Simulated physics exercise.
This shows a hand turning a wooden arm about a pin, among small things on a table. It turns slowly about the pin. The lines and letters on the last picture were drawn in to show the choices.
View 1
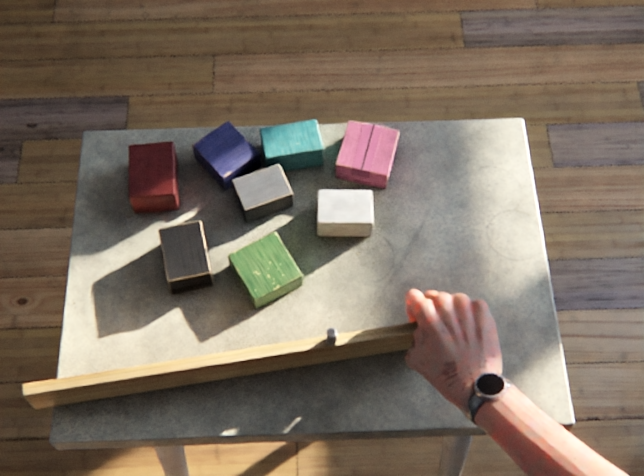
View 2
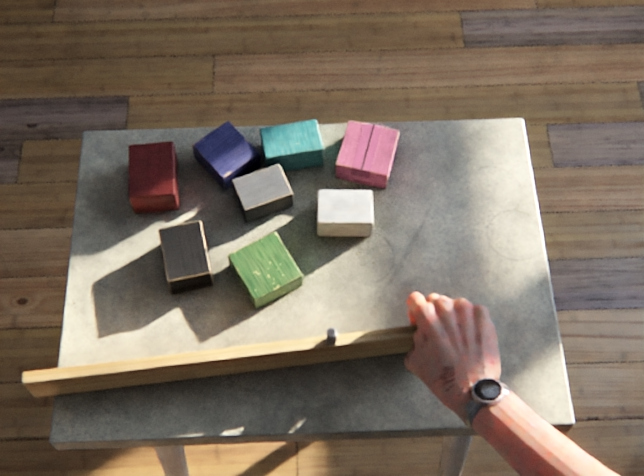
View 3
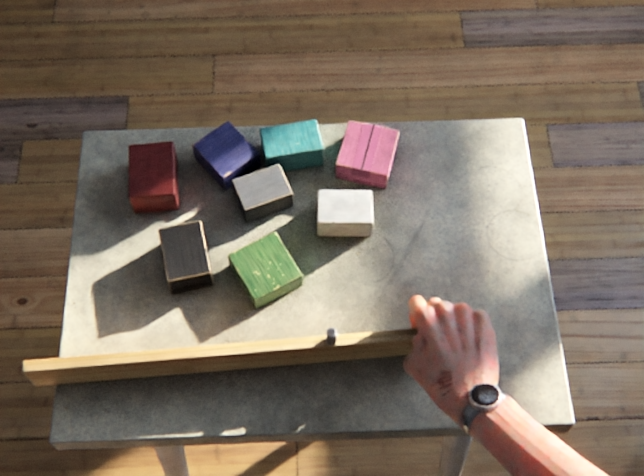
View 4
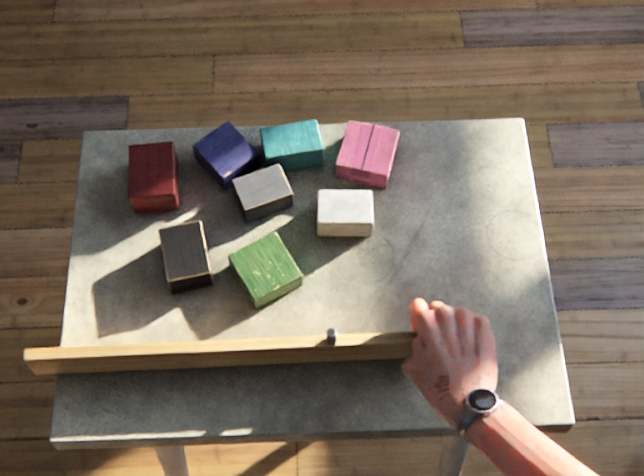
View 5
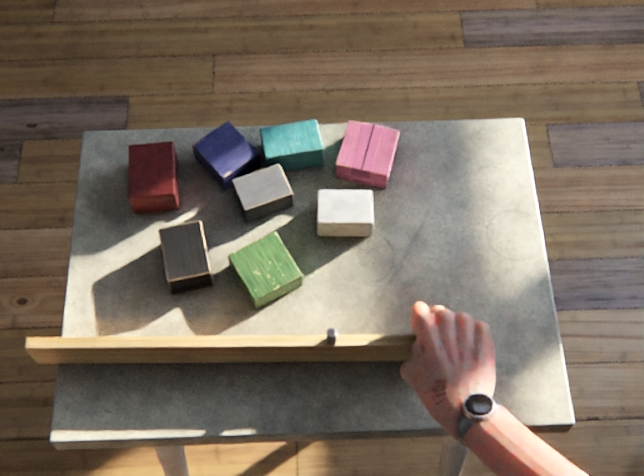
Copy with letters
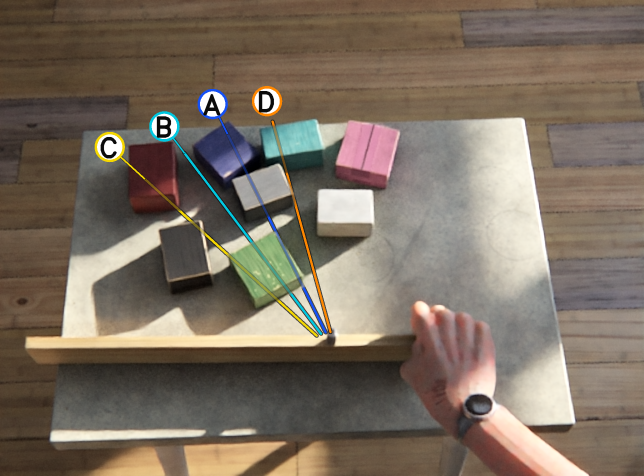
In this clip, a hand wearing a watch slowly turns a wooden arm clockwise about a pin on a table, its left end swinging slightly upward toward the colored blocks, which stay still, as the hand edges downward.
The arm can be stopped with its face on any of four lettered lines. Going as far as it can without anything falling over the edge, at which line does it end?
Nothing falls up to B.
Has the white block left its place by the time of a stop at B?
No.
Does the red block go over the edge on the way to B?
By then, no.
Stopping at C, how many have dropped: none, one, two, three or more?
In all, none.
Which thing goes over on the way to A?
It is the red block.
On the marked copy, A at (274, 227); B at (249, 238); C at (227, 253); D at (300, 220).
With B. Early on, arm (187, 290); turquoise block (292, 147); blue block (227, 155).
Further on, arm (217, 249); red block (164, 165); black block (211, 213).
At the end, arm (245, 227); red block (193, 127); turquoise block (314, 130); nothing has fallen.
As for the rest, A drops the red block; C is safe but short; D drops the blue block and red block.
